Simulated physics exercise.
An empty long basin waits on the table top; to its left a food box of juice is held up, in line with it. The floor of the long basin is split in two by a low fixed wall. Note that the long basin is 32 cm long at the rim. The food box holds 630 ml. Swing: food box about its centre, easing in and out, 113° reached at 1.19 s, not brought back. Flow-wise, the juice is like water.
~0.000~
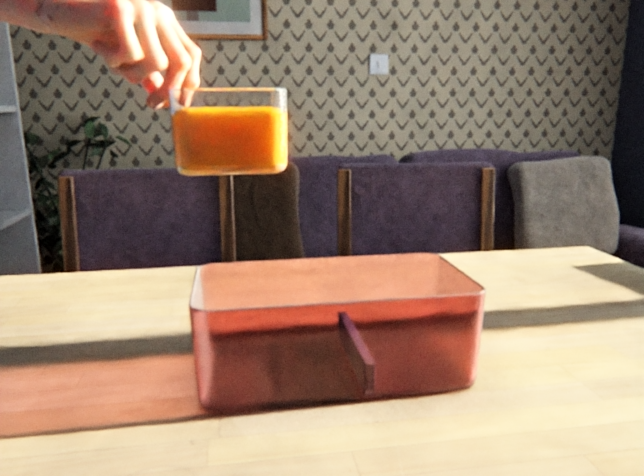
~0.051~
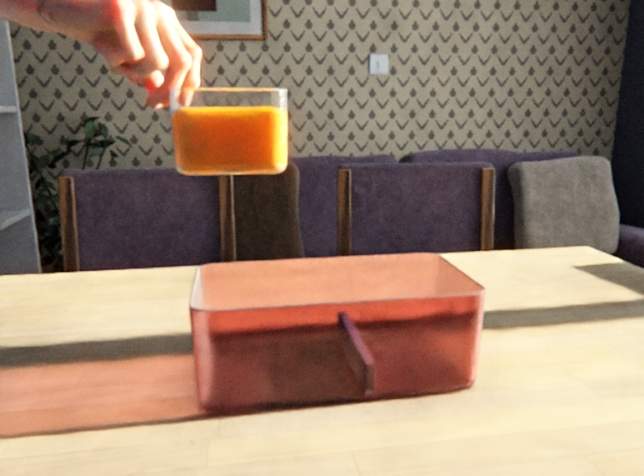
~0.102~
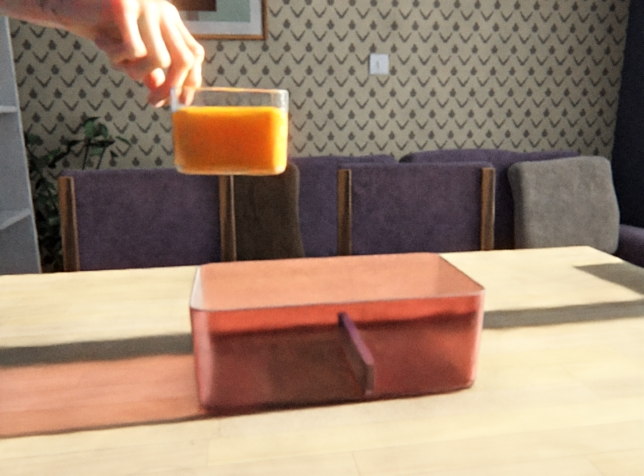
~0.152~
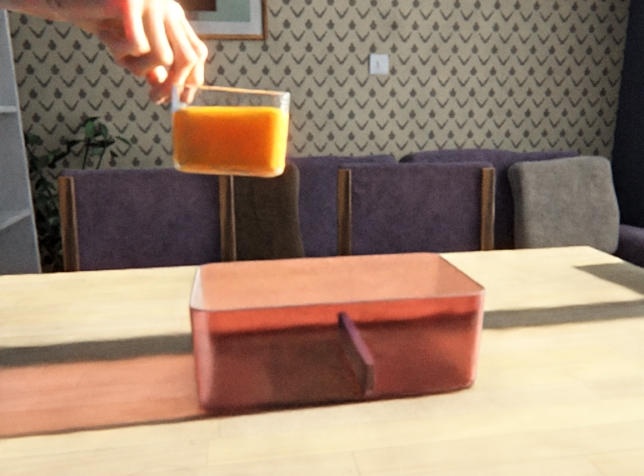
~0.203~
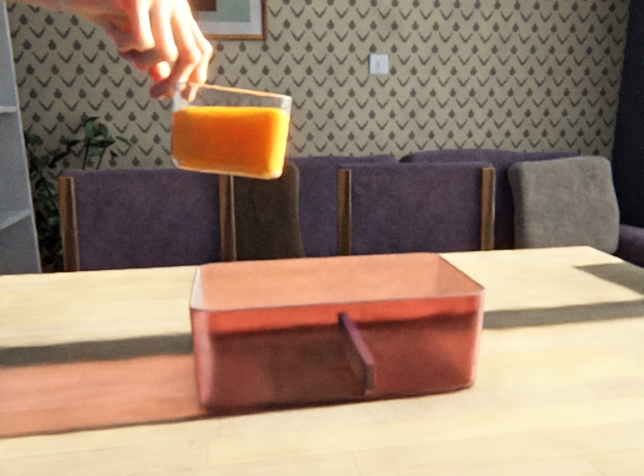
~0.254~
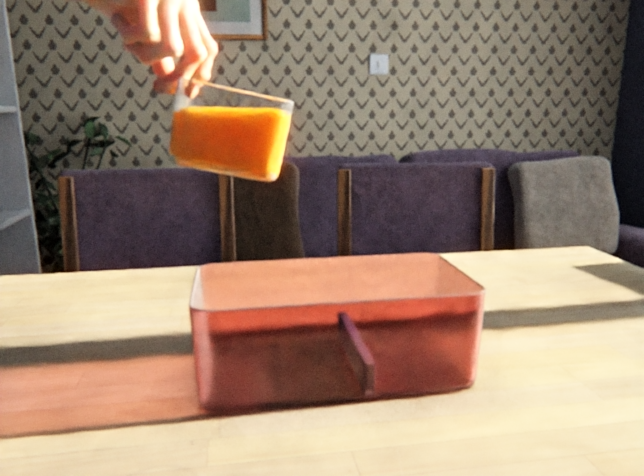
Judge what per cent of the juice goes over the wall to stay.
58 percent, roughly.
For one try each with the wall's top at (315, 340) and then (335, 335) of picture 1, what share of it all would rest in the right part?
90 % and 70 %.
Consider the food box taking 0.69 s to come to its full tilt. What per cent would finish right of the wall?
Then it comes to around 40 per cent.
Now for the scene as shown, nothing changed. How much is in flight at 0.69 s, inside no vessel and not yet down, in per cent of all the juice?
Share: Roughly 30 per cent.
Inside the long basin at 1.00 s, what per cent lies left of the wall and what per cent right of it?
Around 18 on the left and around 58 on the right.
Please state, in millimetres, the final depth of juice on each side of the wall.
I'd say close to 8 mm on the left, close to 18 mm on the right.
After 0.69 s the tilt is 70° and 63 per cent is still to pour, 4 is left of the wall and 2 right of it.
After 1.00 s the tilt is 106° and 11 per cent is still to pour, 18 is left of the wall and 58 right of it.
After 1.33 s the tilt is 113° and 0 per cent is still to pour, 40 is left of the wall and 58 right of it.
After 1.69 s the tilt is 113° and 0 per cent is still to pour, 40 is left of the wall and 58 right of it.
In the end 40 per cent lies left of the wall, 58 right of it and 1 outside.
